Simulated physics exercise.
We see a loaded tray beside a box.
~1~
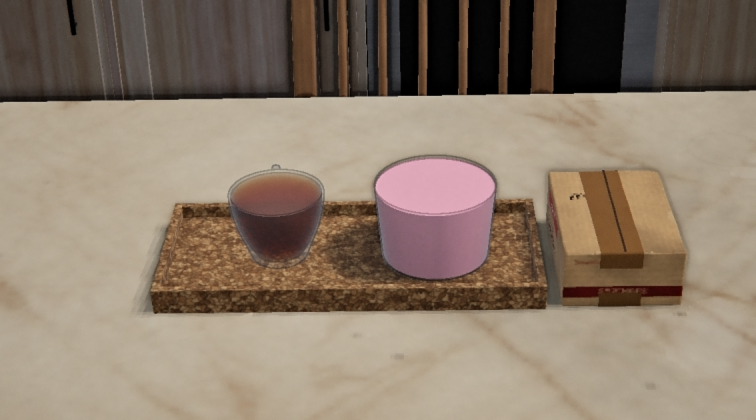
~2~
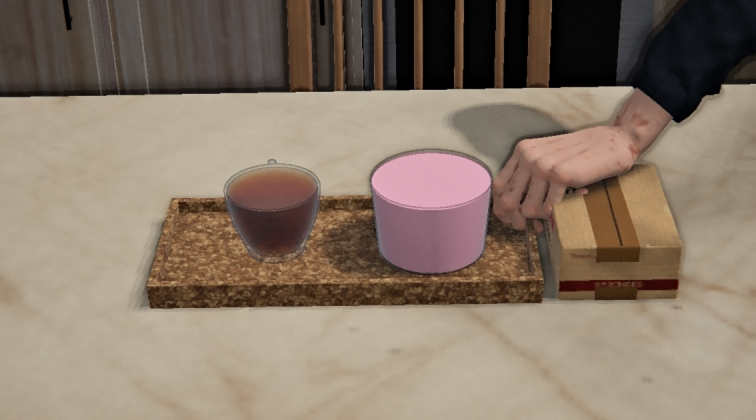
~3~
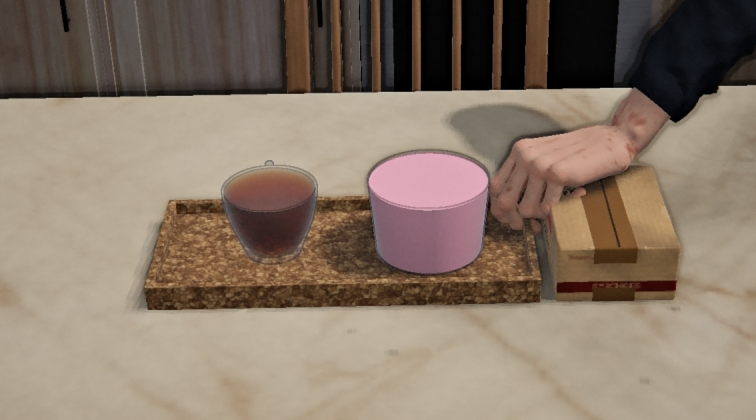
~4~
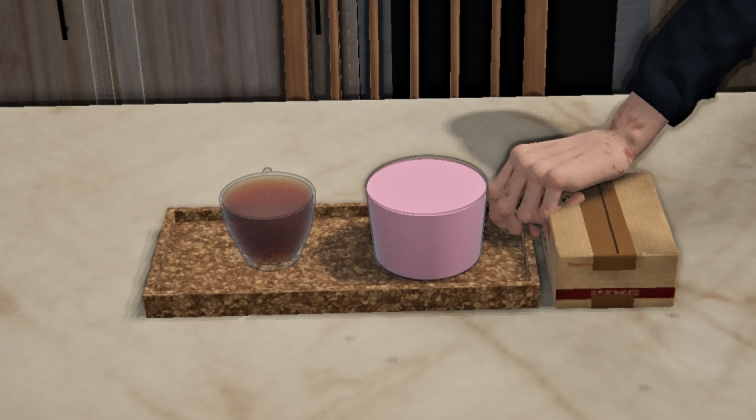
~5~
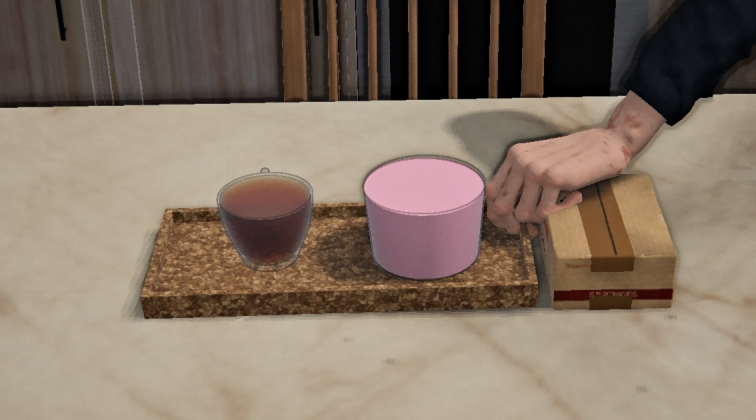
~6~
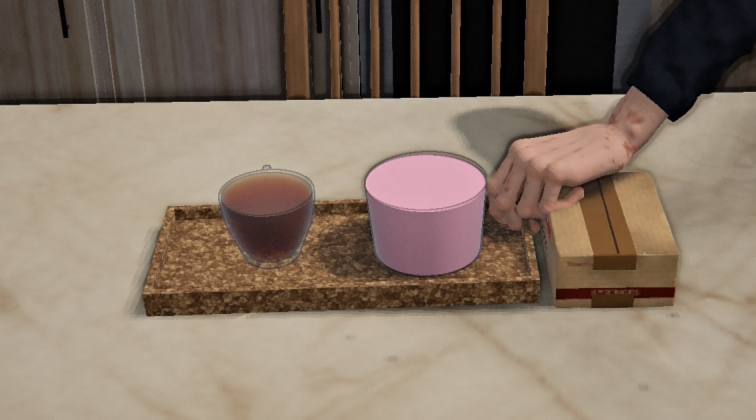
At the start, a glass cup of reddish-brown drink and a pink tub sit on a speckled brown tray beside a cardboard box on a marble surface. A hand then appears from the right and takes the tray's right end. The hand stays there, and the tray barely changes its slope.
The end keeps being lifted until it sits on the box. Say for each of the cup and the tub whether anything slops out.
On the left the cup: It will slosh over, on the right the tub: It will slosh over.
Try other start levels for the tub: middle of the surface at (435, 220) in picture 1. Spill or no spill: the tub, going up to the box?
Result then: Contents retained.
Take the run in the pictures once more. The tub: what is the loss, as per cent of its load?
Some 10 per cent.
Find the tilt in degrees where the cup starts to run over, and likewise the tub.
Slope values: Around 6 degrees and around 6 degrees.
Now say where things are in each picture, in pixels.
In the first frame, the tray lies flat; cup (278, 220) nearly full; tub (435, 217) nearly full; box (624, 280).
The second frame shows a hand takes the end of the tray; cup nearly full, surface at (272, 190); tub nearly full, surface at (431, 181).
In the third frame, the end is rising; cup (272, 216) nearly full; tub (429, 211) nearly full.
In the fourth frame, the end has come up a little; cup nearly full, surface at (267, 197); tub nearly full, surface at (427, 187); box (617, 282).
The fifth frame shows slope near 1°; cup (267, 223) nearly full; tub (425, 217) nearly full.
The sixth frame shows the tray slopes by about 1°; cup nearly full, surface at (267, 195); tub nearly full, surface at (426, 183); box (617, 282).
Shortly, the tray slopes by about 6°; cup, none is lost; tub, it has lost some.
Then, the tray slopes by about 12°; cup, it has lost some; tub, it has lost some.
At the finish, the tray slopes by about 10°, resting on the box; cup, it has lost some; tub, it has lost some.
